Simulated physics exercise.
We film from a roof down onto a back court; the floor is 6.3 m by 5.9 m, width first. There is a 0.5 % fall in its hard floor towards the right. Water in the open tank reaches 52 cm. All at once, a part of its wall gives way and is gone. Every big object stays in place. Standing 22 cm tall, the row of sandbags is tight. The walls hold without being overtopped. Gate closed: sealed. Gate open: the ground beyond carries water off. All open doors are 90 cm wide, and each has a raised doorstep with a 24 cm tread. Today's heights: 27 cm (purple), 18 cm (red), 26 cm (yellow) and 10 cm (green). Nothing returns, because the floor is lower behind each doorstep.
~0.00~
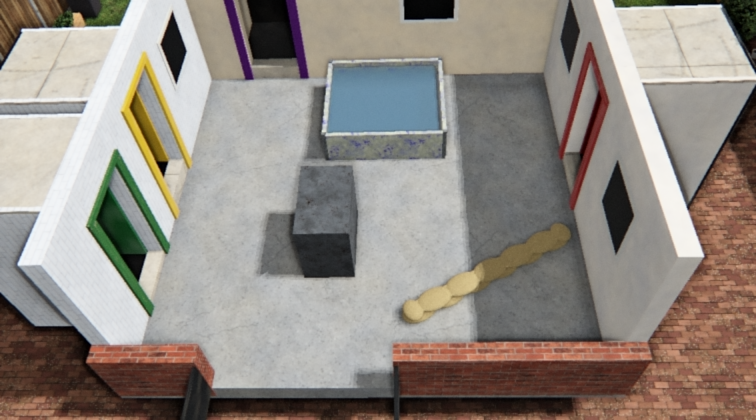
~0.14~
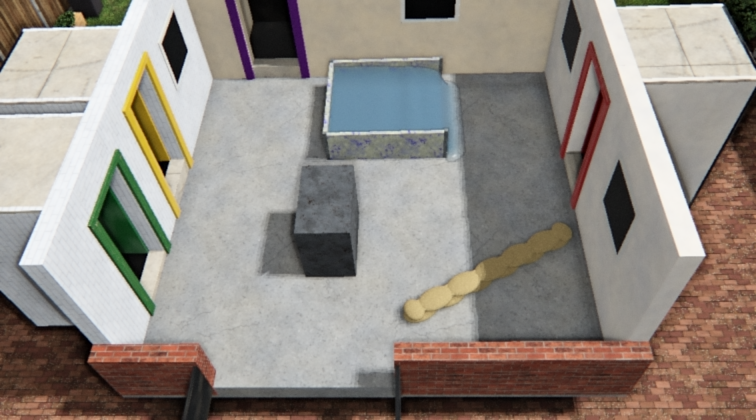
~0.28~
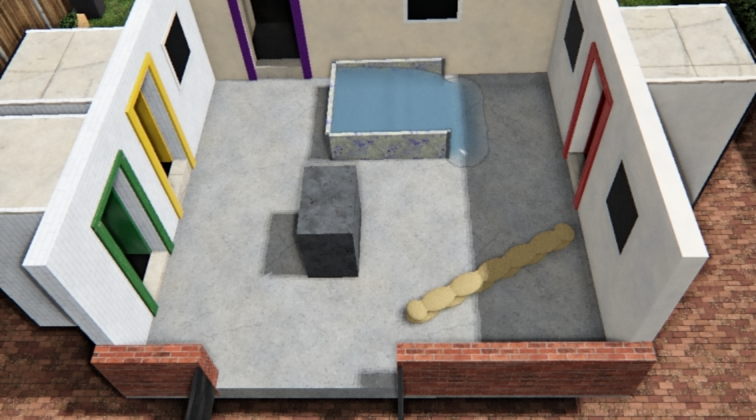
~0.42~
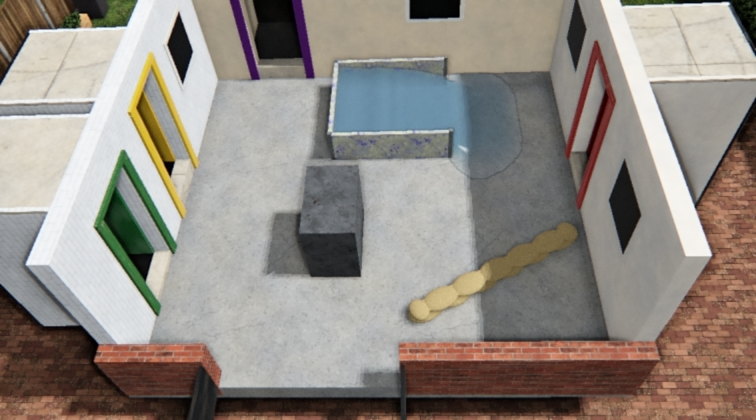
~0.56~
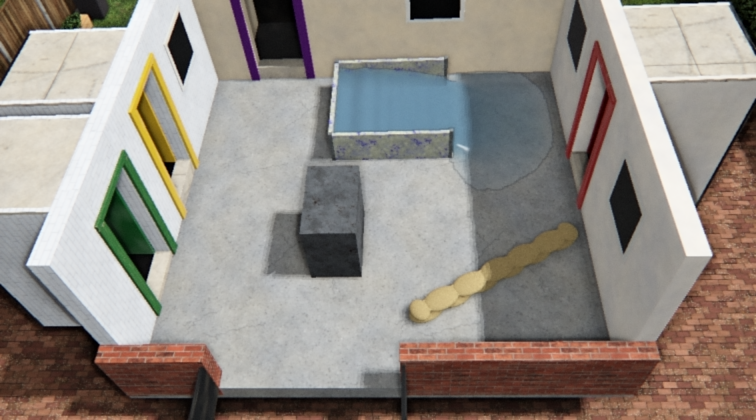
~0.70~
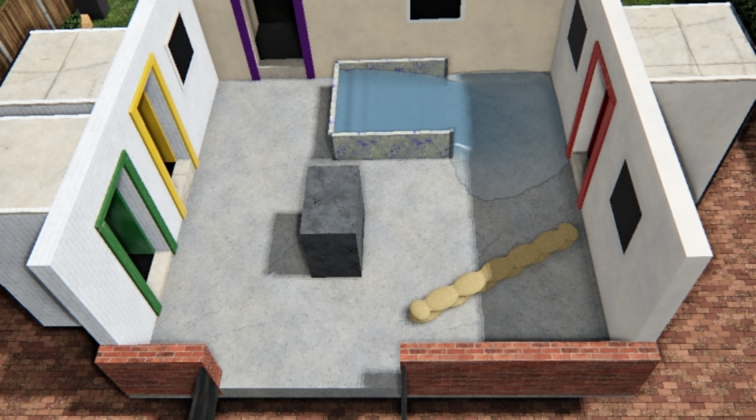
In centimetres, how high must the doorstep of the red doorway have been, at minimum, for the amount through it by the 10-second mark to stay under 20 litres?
It must have been at least 16 cm high.
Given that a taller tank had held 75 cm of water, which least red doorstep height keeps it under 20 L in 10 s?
Required height: Approx. 24 cm.
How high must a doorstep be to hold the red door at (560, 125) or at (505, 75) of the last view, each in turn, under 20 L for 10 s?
First place around 29 cm, second around 24 cm.
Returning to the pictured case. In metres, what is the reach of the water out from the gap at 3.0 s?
Near 5.0 metres, give or take.
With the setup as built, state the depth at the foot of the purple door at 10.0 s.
The depth there is around 1.5 cm.
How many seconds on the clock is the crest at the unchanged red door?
I'd say near 2.0 seconds.
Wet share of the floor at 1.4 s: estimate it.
Wet: Close to 15 %.
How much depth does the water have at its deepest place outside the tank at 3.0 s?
About 30 cm at most.
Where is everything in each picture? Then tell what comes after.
The first picture shows still water, 52 cm deep, in the open tank at (385, 99); the red door at (580, 137) is dry.
In the second picture, the gap is at (441, 111), the front 0.3 m out at (459, 154); the back of the open tank holds 52 cm.
In the third picture, the gap is at (443, 113), the front 0.6 m out at (483, 151); the back of the open tank holds 52 cm.
In the fourth picture, water pours out at (446, 113) and has run 1.2 m, to (517, 145); about 8 cm deep outside, 52 cm at the back.
In the fifth picture, water pours out at (446, 114) and has run 1.7 m, to (547, 134); about 6 cm deep outside, 49 cm at the back.
In the sixth picture, the front is at (566, 155), 2.0 m from the gap at (446, 114); 4.8 m2 of floor is wet, 44 cm left at the back; 0.4 m in a straight line remain to the red door at (588, 136).
After 1.4 s water covers 15 % of the floor, deepest (40 cm) near (543, 76); 19 cm at the red door, 0 litres in over its 18 cm doorstep.
After 3.0 s water covers 30 % of the floor, deepest (30 cm) near (576, 234); 18 cm at the red door, 8 litres in over its 18 cm doorstep.
After 10.0 s water covers 85 % of the floor, deepest (12 cm) near (543, 76); 8 cm at the red door, 10 litres in over its 18 cm doorstep.
At the red door as built, the water arrived by 0.9 s and peaked near 22 cm at 2.0 s.
With a doorstep of 13 cm, 42 litres would have come in within the 10 s; with 17.5 cm, 12 litres. So under 20 litres takes about 16 cm.
